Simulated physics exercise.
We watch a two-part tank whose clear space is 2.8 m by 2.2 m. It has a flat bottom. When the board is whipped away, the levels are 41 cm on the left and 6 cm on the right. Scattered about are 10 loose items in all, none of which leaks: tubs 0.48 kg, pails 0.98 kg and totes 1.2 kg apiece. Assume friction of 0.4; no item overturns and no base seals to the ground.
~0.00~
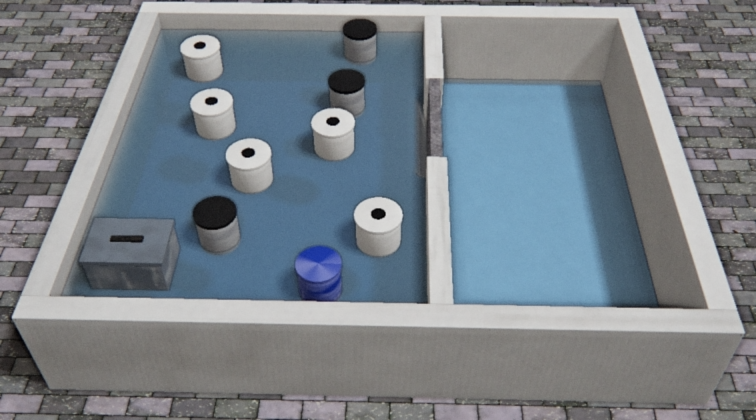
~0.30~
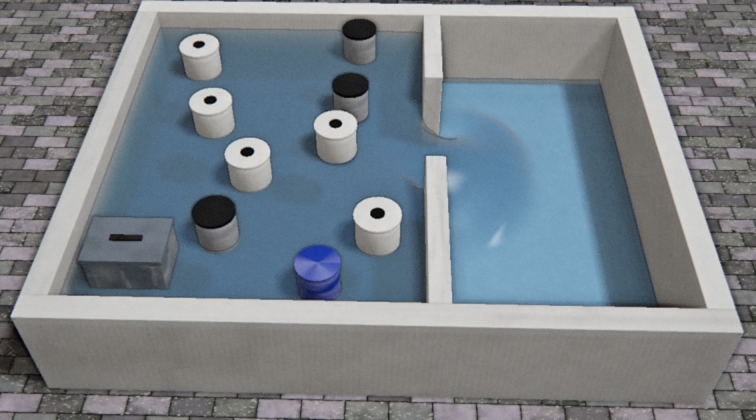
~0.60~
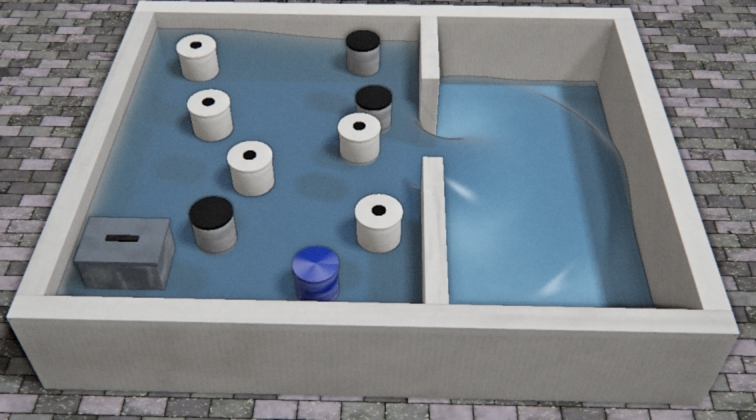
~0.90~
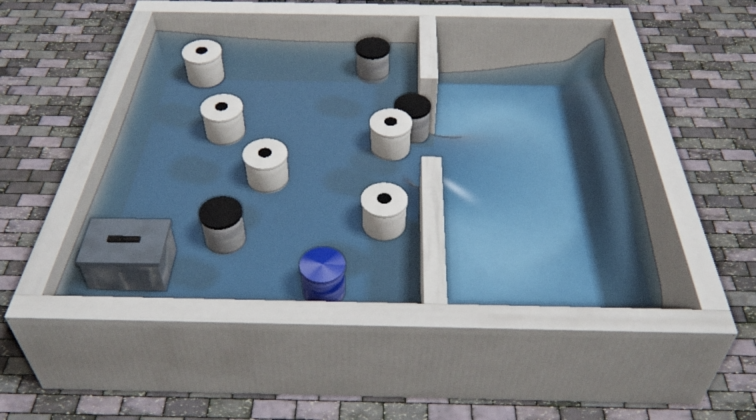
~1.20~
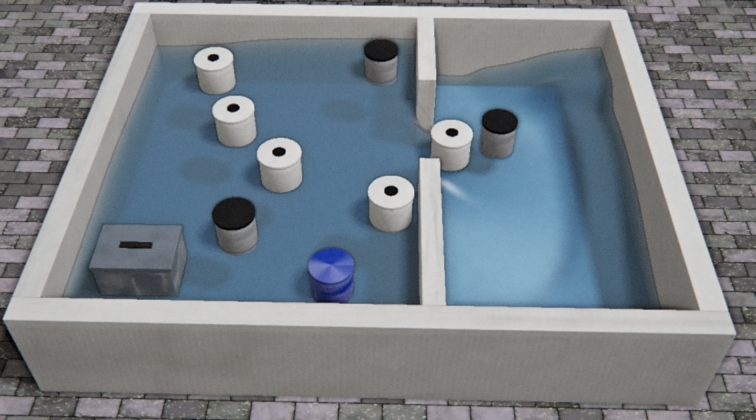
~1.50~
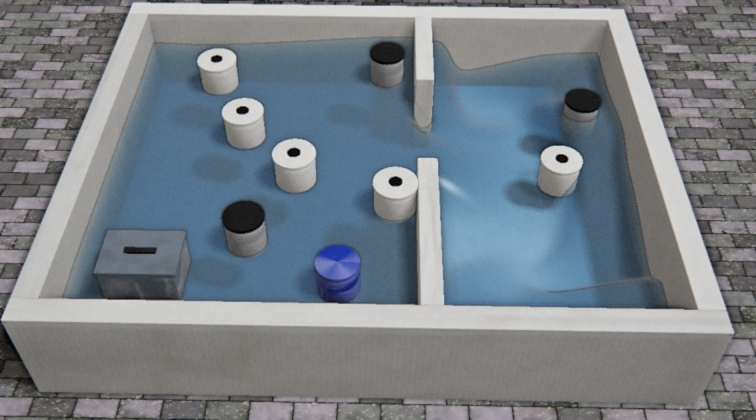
Water surges right through the opened gap, carrying a white container and a black-topped one through.
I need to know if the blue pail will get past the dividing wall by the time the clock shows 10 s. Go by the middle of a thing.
Result for blue pail: Still before the divider.
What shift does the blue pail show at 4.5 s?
I'd guess some 20 cm by then.
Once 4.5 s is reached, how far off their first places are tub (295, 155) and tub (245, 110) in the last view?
First 50 cm, then 30 cm.
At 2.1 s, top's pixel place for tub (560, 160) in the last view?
Near (633, 192).
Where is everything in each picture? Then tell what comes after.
The blue pail at (318, 264) floats; about 1620 L in view; 0 of 10 have shifted, in the first frame.
The blue pail at (317, 263), afloat; about 1620 L in view; 0 of 10 have shifted, in the second frame.
The blue pail at (316, 264), afloat; 39 cm deep round most things; 4 of 10 have shifted, in the third frame.
The blue pail at (322, 264), afloat, 5 cm from its start; about 1620 L in view; 8 of 10 have shifted, in the fourth frame.
The blue pail at (331, 265) floats, 10 cm from its start; about 1620 L in view; 10 of 10 have shifted, in the fifth frame.
The blue pail at (337, 262), afloat, 13 cm from its start; about 1620 L in view; 10 of 10 have shifted, in the sixth frame.
After 2.1 s the blue pail is near (336, 262), 0.2 m from its start, afloat; 2 of 10 are over the mark; 10 afloat.
After 4.5 s the blue pail is near (344, 263), 0.2 m from its start, afloat; 3 of 10 are over the mark; 10 afloat.
After 7.0 s the blue pail is near (351, 260), 0.2 m from its start, afloat; 4 of 10 are over the mark; 10 afloat.
After 10.0 s the blue pail is near (347, 263), 0.2 m from its start, afloat; 4 of 10 are over the mark; 10 afloat.
